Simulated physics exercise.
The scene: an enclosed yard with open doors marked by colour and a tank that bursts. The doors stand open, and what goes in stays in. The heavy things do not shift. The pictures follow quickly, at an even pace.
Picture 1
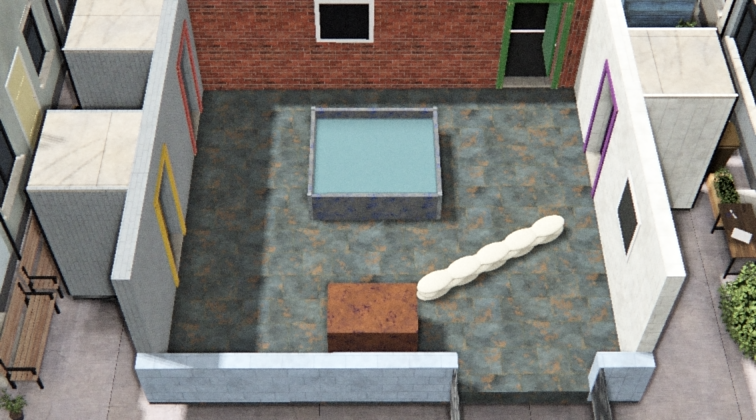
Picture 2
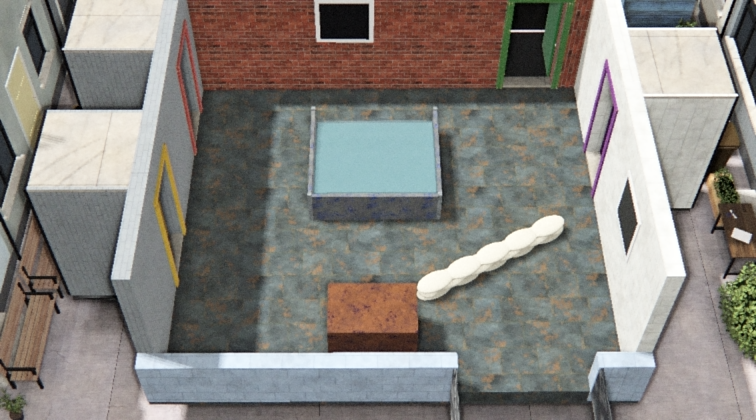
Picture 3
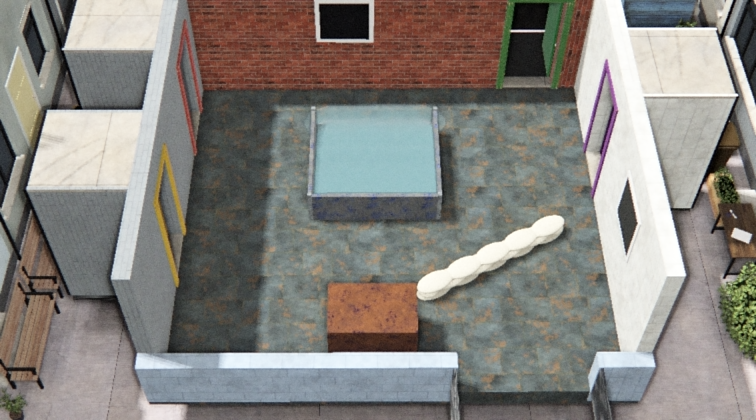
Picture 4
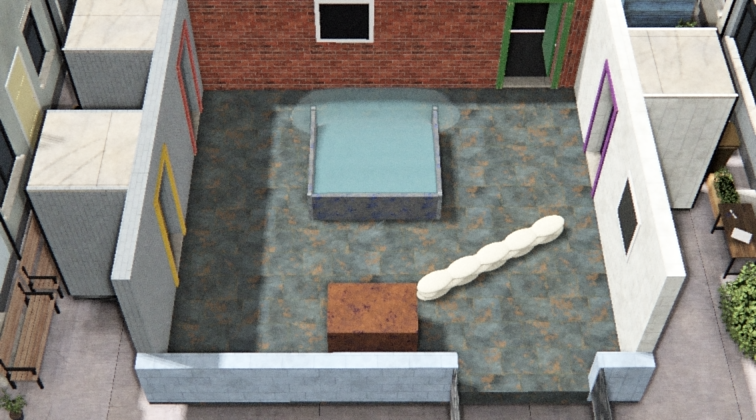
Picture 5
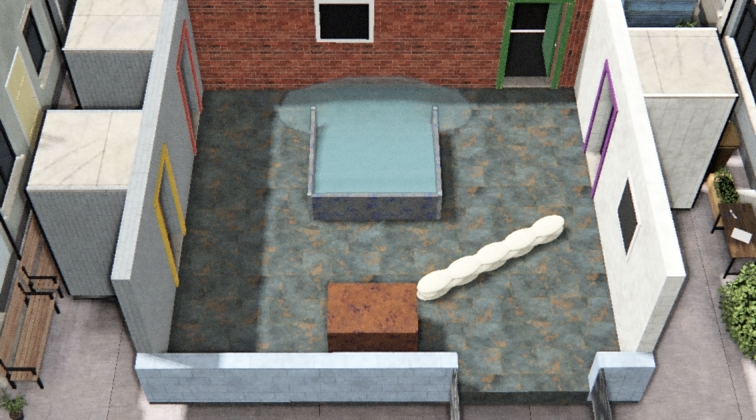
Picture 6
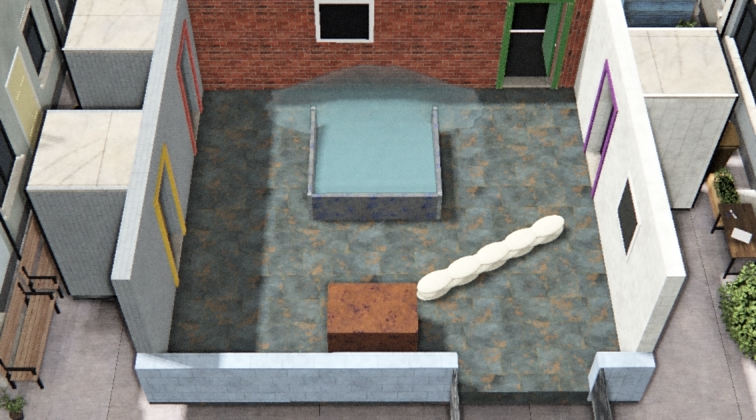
Water pours out through the far side of a grey-walled tank of pale blue water and spreads in a shallow, translucent sheet across the dark mottled floor toward the brick wall, fanning left and right. The roofless courtyard room, seen from high in front by a still camera, has pale side walls and open doors framed in yellow, red, green and purple. A rusty brown block and a lumpy white bar lie motionless nearer the front.
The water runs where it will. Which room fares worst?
It is the red one.
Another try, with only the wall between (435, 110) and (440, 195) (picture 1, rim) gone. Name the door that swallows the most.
It is the purple-painted one.
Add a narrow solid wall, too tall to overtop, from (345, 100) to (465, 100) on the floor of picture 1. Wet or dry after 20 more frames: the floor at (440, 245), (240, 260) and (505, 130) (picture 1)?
One after the other: Clear, no water, covered.
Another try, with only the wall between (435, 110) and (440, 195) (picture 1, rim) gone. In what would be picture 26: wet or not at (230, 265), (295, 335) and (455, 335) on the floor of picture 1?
In that order: Not flooded, clear, dry.
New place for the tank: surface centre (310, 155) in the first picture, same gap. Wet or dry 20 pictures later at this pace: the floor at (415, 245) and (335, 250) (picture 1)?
In turn: Not flooded, free of water.
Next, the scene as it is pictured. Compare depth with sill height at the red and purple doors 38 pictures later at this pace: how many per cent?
In turn 250 and 70 per cent.
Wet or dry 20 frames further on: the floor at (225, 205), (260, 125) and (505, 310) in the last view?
One after the other: Under water, covered, no water.
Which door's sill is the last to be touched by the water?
It is the yellow-painted one.
A moment on, water covers 15 % of the floor; purple door not reached, green door wet at the sill, nothing in, yellow door not reached, red door not reached.
Next, water covers 25 % of the floor; purple door not reached, green door wet at the sill, nothing in, yellow door not reached, red door some in.
Then, water covers 40 % of the floor; purple door a trickle in, green door a trickle in, yellow door wet at the sill, nothing in, red door a lot in.
Later, water covers 70 % of the floor; purple door some in, green door some in, yellow door wet at the sill, nothing in, red door a lot in.
In the end, water covers 85 % of the floor; purple door some in, green door some in, yellow door wet at the sill, nothing in, red door a lot in; the red door has let in the most.
